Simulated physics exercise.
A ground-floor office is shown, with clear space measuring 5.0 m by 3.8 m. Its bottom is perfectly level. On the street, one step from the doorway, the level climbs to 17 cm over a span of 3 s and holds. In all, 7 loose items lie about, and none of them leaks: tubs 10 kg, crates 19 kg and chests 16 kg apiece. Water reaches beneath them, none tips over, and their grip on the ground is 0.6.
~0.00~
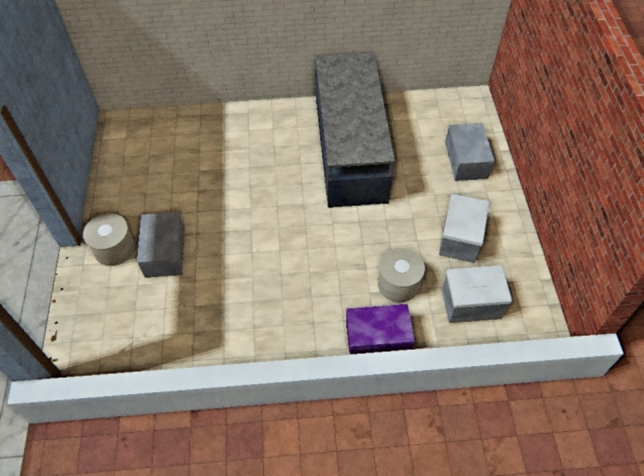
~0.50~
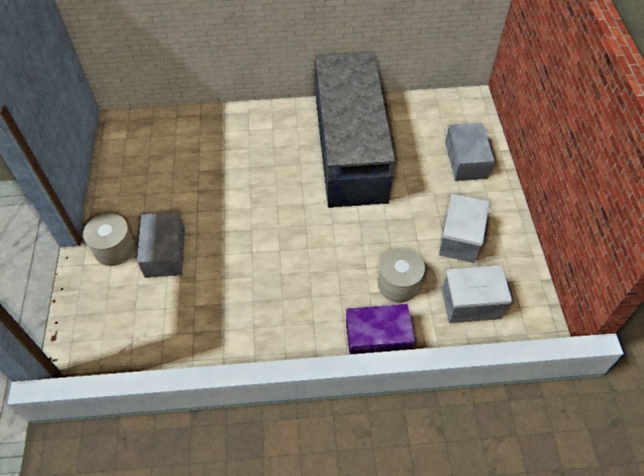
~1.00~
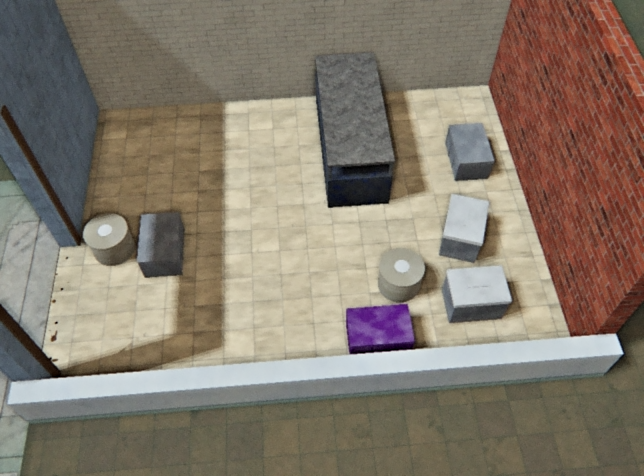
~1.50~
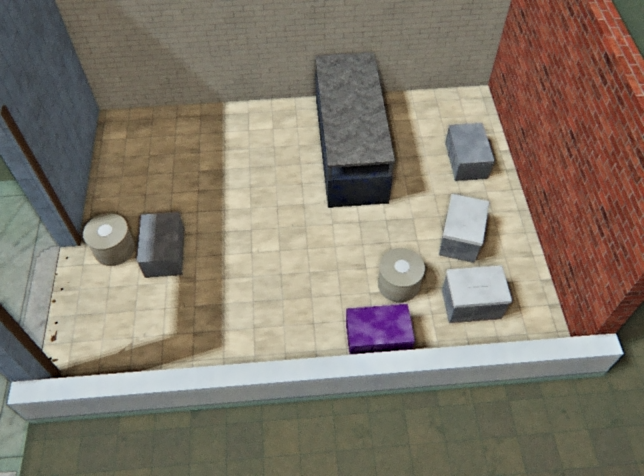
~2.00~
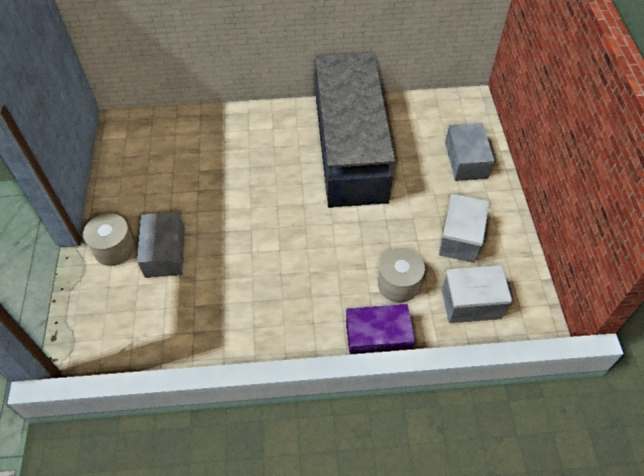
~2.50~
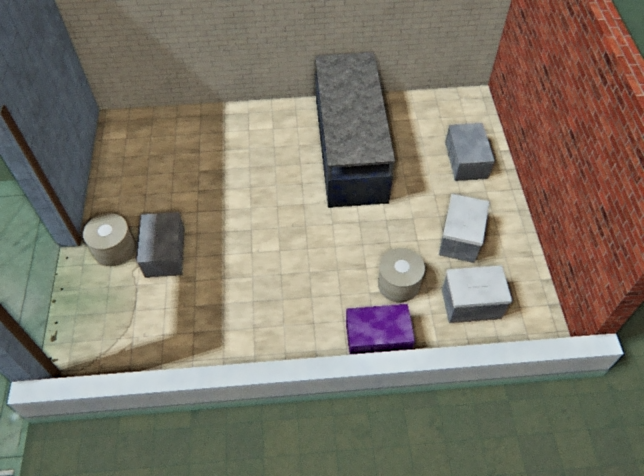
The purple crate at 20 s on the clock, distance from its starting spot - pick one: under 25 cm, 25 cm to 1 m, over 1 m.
Over 1 m.
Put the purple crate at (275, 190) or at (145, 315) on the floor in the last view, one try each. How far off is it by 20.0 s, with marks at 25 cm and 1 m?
Taking them in order, it is swept well off and then it is swept well off.
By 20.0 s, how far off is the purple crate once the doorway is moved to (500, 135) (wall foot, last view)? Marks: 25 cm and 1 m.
By then the purple crate has been carried a long way.
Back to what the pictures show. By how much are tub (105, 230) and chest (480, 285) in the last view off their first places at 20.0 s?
First 120 cm, then 140 cm.
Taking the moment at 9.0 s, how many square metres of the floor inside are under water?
Some 16 m2 of it.
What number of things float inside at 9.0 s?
I'd say 2 of them.
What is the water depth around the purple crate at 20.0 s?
Somewhere close to 17 cm.
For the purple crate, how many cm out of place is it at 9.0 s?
It is about 60 cm out of place by then.
After 4.0 s the purple crate is near (380, 325), 0.0 m from its start, aground; 0 afloat.
After 9.0 s the purple crate is near (443, 322), 0.6 m from its start, afloat; 2 afloat.
After 16.0 s the purple crate is near (508, 315), 1.2 m from its start, afloat; 6 afloat.
After 20.0 s the purple crate is near (511, 229), 1.7 m from its start, afloat; 7 afloat.
